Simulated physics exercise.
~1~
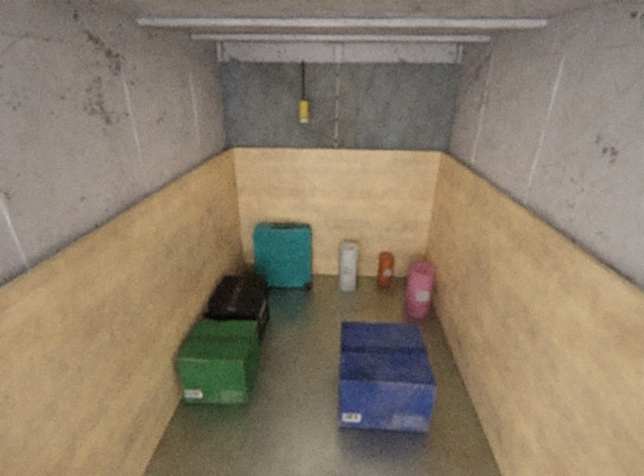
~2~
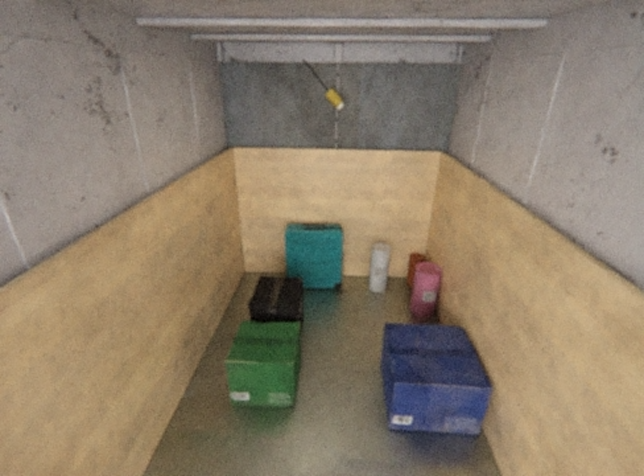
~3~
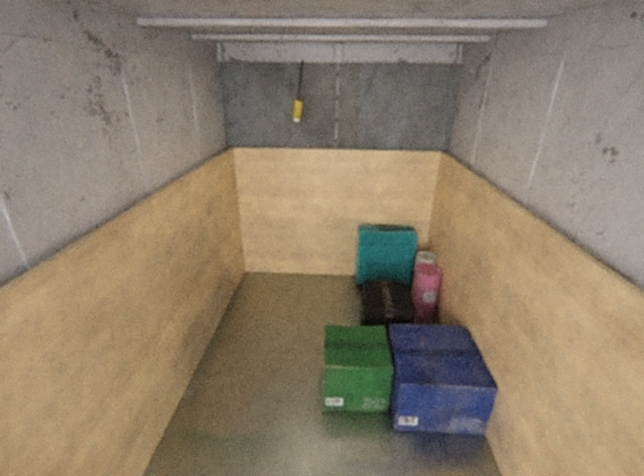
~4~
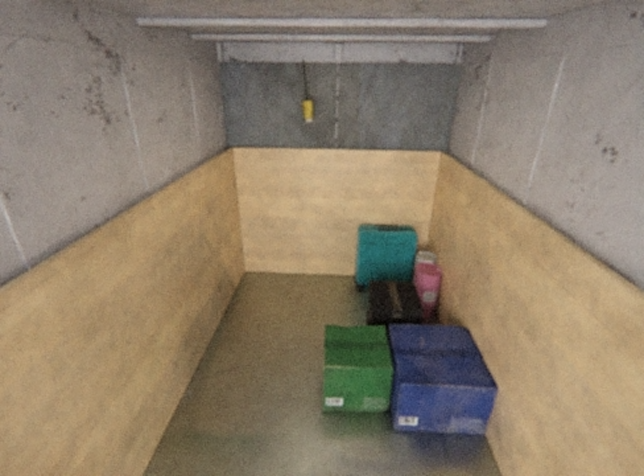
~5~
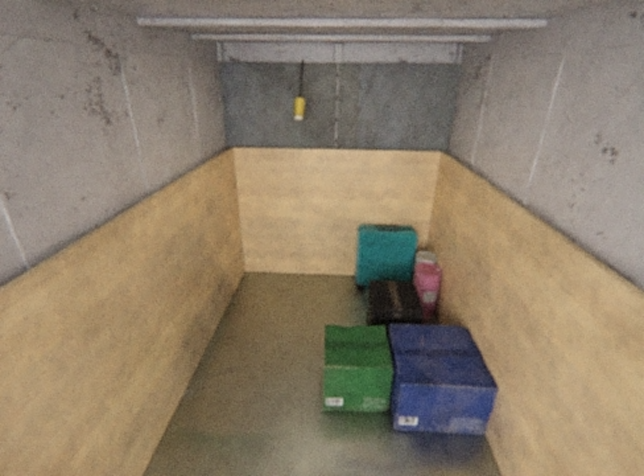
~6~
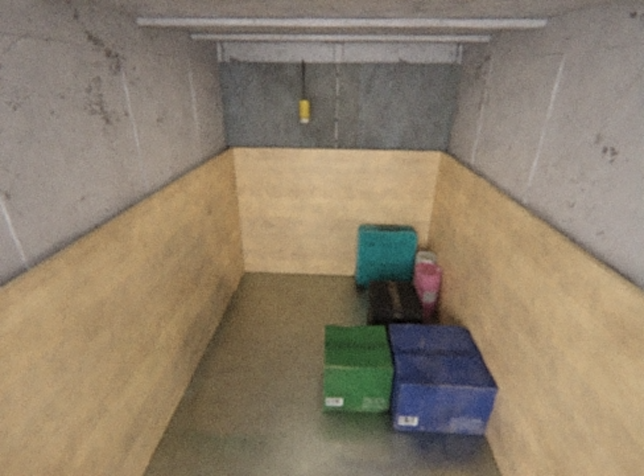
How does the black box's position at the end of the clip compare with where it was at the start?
At the start the black box sits near the left wall, behind the green box. By the end it is over on the right side of the bay, just in front of the turquoise case.
